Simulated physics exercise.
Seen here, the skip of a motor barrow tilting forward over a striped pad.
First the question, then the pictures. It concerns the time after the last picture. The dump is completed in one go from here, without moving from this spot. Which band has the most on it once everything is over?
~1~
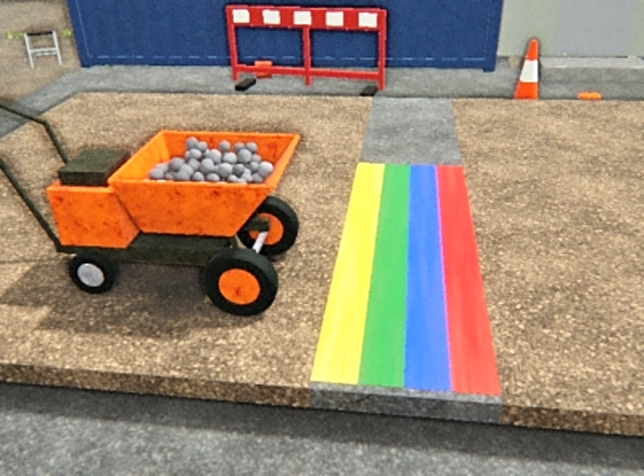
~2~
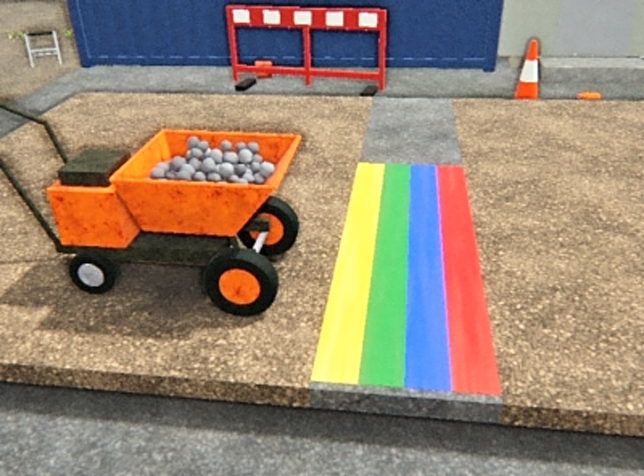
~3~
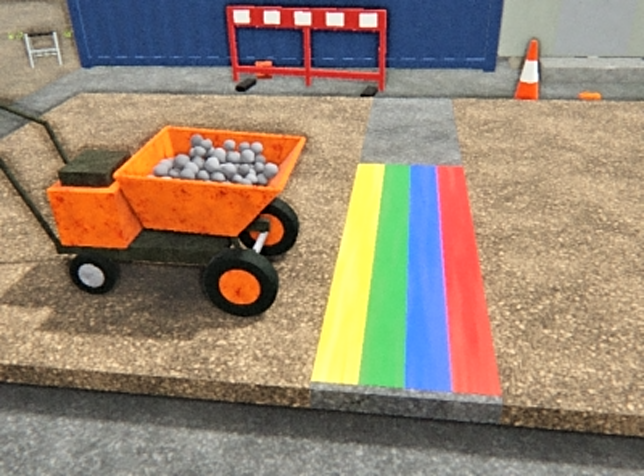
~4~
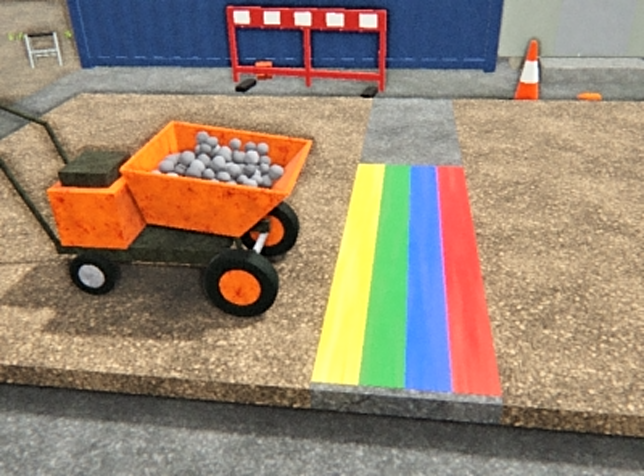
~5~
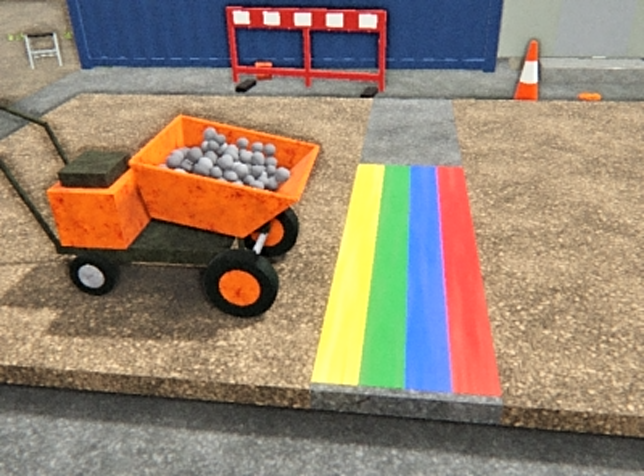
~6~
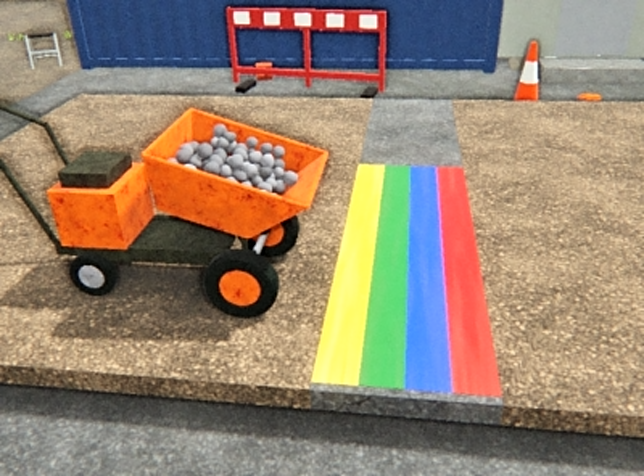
Green.
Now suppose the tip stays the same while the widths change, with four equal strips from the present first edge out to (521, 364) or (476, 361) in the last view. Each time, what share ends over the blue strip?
In order, 20 % and 20 %.
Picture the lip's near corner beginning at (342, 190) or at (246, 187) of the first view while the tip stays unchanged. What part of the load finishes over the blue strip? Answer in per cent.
First spot 20 per cent, second spot 10 per cent.
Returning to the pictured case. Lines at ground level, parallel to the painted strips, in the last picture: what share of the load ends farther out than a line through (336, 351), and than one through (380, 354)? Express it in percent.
Estimate, first then second: 80 %, 60 %.
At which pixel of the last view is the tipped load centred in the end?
About (401, 283).
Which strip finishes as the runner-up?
Following the top strip comes that blue strip.
Soon after the last picture, skip tipped steeply; all in the skip.
A little later, skip tipped right over; nearly all in the skip; a small part over the green strip.
Later still, skip tipped right over; about a third in the skip; a stray few over the yellow strip; about a third over the green strip; about a quarter over the blue strip; a small part over the red strip; a stray few off the paint.
At rest, skip tipped right over; about a quarter in the skip; a small part over the yellow strip; about a third over the green strip; about a quarter over the blue strip; a small part over the red strip; a stray few off the paint.
